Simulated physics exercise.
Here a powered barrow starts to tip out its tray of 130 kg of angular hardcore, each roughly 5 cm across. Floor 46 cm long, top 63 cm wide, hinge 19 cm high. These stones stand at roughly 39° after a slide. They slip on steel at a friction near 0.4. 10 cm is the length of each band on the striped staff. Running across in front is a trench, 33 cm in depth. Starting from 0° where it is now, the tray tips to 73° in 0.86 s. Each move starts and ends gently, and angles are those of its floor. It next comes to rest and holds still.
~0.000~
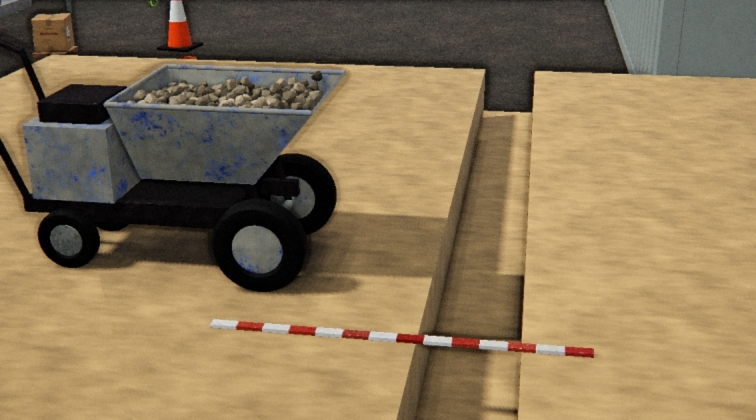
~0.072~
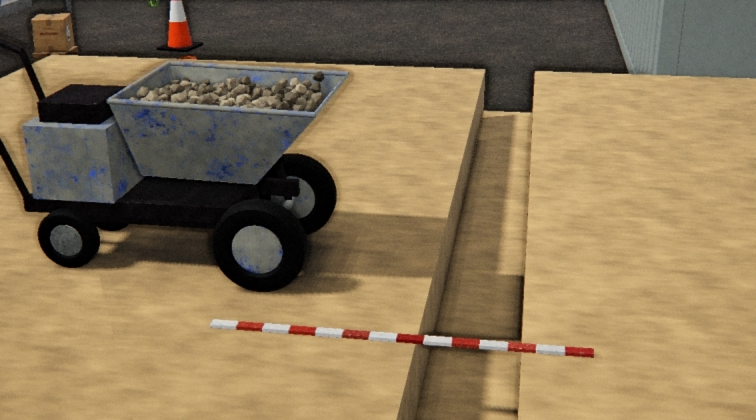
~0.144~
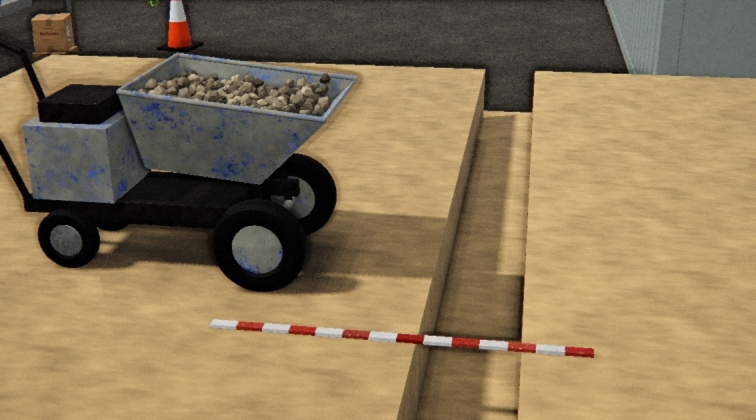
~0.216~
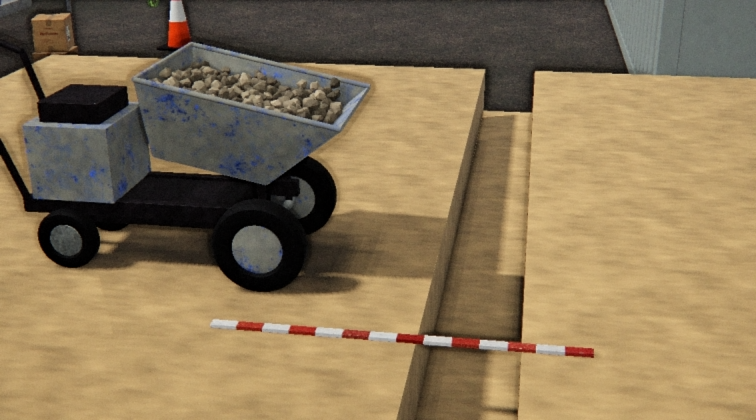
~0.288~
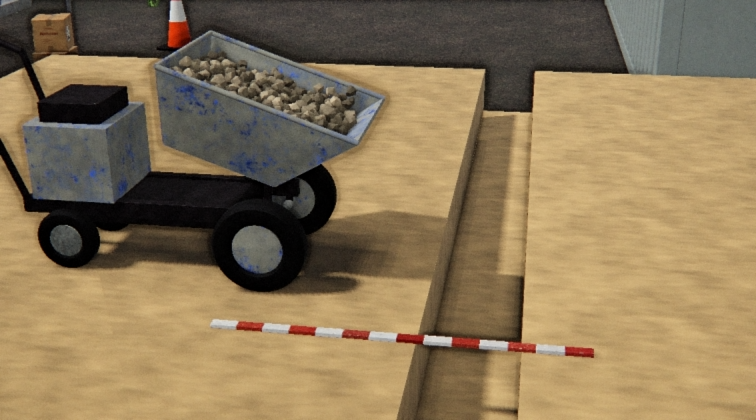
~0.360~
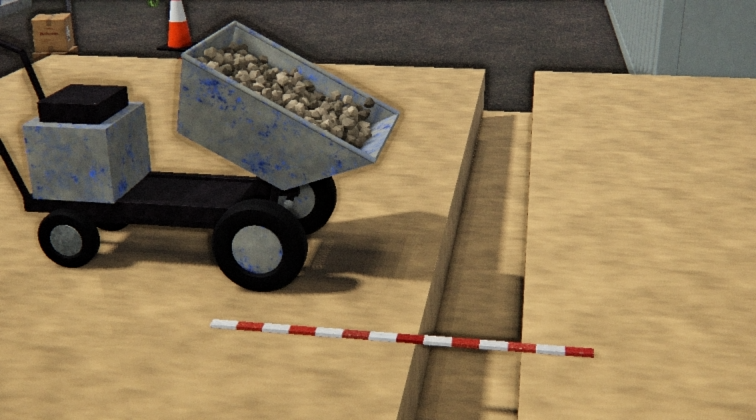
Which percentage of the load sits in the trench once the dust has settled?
Near 99 per cent.
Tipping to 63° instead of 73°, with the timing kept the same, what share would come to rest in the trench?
Around 60 per cent would finish in the trench.
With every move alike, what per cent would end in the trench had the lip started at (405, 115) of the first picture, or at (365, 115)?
The first start gives about 30 per cent, the second about 80.
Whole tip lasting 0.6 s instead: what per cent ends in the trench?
It would come to roughly 100 per cent.
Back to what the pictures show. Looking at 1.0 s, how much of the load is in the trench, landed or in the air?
At that moment: Approx. 30 %.
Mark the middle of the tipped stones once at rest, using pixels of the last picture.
Roughly at pixel (474, 321).
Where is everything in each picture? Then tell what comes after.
In the first frame, the tray is at 0°, its lip at (312, 113); the top of the load is at (245, 87).
In the second frame, lip at (316, 115), floor tilted 1°, highest stones at (234, 86); the stones move at 0.3 m/s on average.
In the third frame, lip at (326, 121), floor tilted 5°, highest stones at (209, 84); the stones move at 0.6 m/s on average.
In the fourth frame, the tray is at 12°, its lip at (341, 130); the top of the load is at (199, 75); the stones move at 0.8 m/s on average.
In the fifth frame, the tray is at 19°, its lip at (358, 144); the top of the load is at (211, 64); the stones move at 1.0 m/s on average.
In the sixth frame, lip at (375, 161), floor tilted 28°, highest stones at (233, 57); the stones move at 1.1 m/s on average.
After 0.6 s the floor is at 61°; 100 % in the tray; the foremost stones are at (417, 205).
After 1.0 s the floor is at 73°; 68 % in the tray, 1 % short of the trench, 31 % in the trench; the foremost stones are at (514, 352).
After 1.3 s the floor is at 73°; 30 % in the tray, 1 % short of the trench, 69 % in the trench; the foremost stones are at (542, 311).
After 3.3 s the floor is at 73°; 0 % in the tray, 99 % in the trench; the foremost stones are at (547, 290).
